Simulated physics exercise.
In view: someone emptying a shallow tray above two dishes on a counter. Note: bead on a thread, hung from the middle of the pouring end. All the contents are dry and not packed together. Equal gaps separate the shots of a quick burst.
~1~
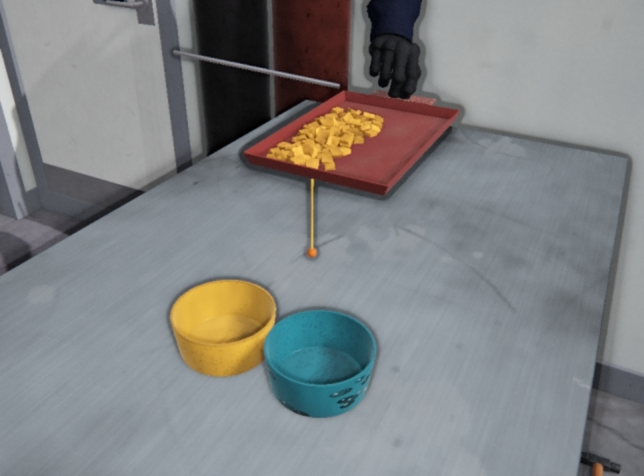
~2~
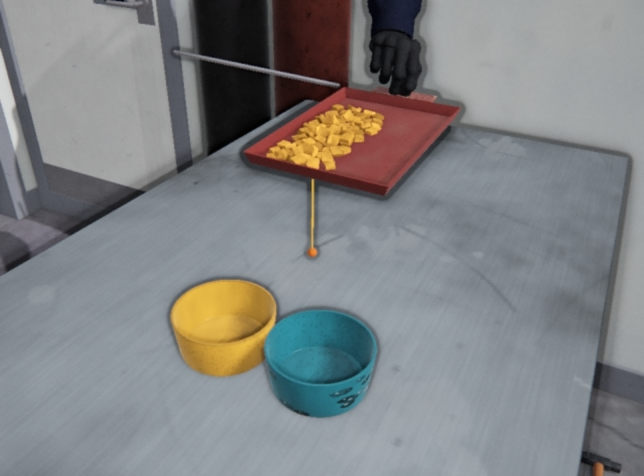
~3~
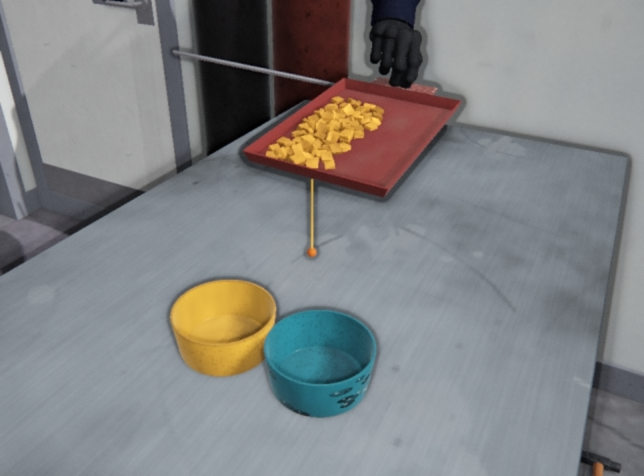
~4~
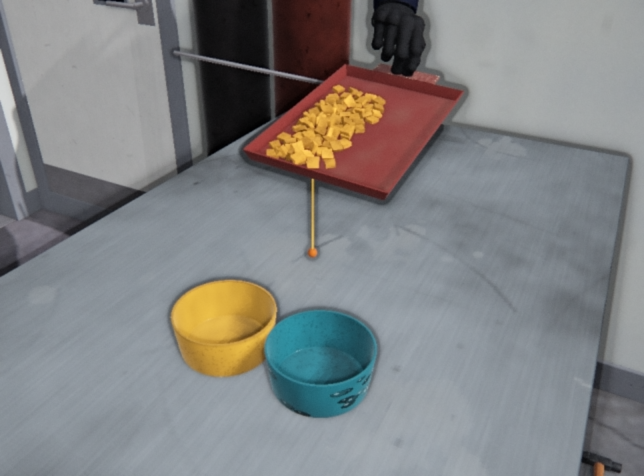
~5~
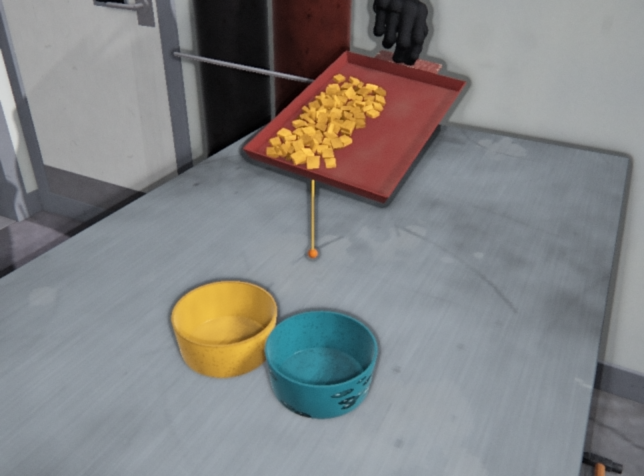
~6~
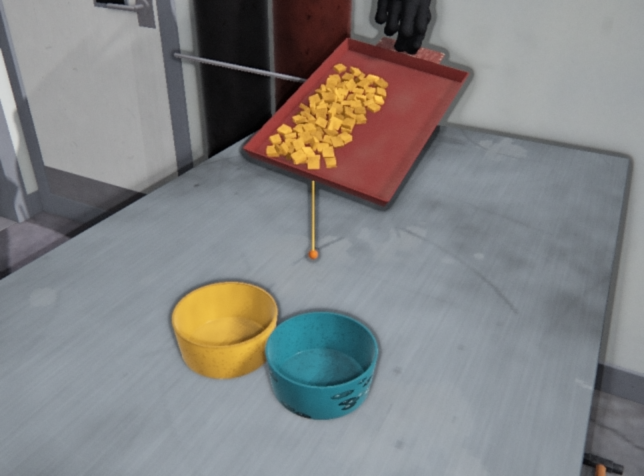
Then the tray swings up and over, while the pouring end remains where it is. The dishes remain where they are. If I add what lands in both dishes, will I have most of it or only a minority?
The dishes gather below half.
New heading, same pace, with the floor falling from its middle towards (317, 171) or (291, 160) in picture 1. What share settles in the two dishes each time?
About 0 and 0 percent.
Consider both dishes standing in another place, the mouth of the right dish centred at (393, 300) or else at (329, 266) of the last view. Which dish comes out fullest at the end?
The right of the pair the first time, the right of the pair the second.
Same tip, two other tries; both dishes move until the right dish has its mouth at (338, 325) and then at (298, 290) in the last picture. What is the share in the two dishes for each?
Respectively 20 % and 20 %.
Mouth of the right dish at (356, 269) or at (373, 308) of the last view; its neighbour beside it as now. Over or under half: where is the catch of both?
Held in all, by try: A larger portion, then a larger portion.
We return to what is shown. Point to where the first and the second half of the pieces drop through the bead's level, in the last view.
I'd place the first part at (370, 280) and the rest at (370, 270).
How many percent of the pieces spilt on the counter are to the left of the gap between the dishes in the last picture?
Near 0 in a hundred.
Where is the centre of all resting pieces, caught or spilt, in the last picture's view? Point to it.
It settles centred around (365, 329).
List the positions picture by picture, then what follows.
The first picture shows corners of the pouring end (250, 152) and (385, 183), level; middle of the load (331, 135), small crackers; left dish (194, 356); right dish (293, 396); bead on its thread (312, 253).
The second picture shows corners of the pouring end (250, 151) and (385, 183), level; middle of the load (331, 134).
The third picture shows corners of the pouring end (250, 150) and (384, 185), tipped barely, lowest at the right corner; middle of the load (331, 129).
The fourth picture shows corners of the pouring end (250, 148) and (385, 188), tipped a little, lowest at the right corner; middle of the load (331, 124).
The fifth picture shows corners of the pouring end (250, 147) and (385, 192), tipped a little, lowest at the right corner; middle of the load (332, 119).
The sixth picture shows corners of the pouring end (250, 146) and (385, 196), tipped clearly, lowest at the right corner; middle of the load (332, 114); left dish (195, 358); right dish (295, 398).
Just after the last frame, tray tipped steeply; the larger part on the tray; just a few outside both; about a tenth in the air.
A moment on, tray tipped right over; just a few on the tray; the larger part outside both; roughly a quarter in the air.
Further on, tray tipped past a quarter turn; every one outside both.
When it is over, tray tipped past a quarter turn; not one in the right dish; not one in the left dish; every one outside both.
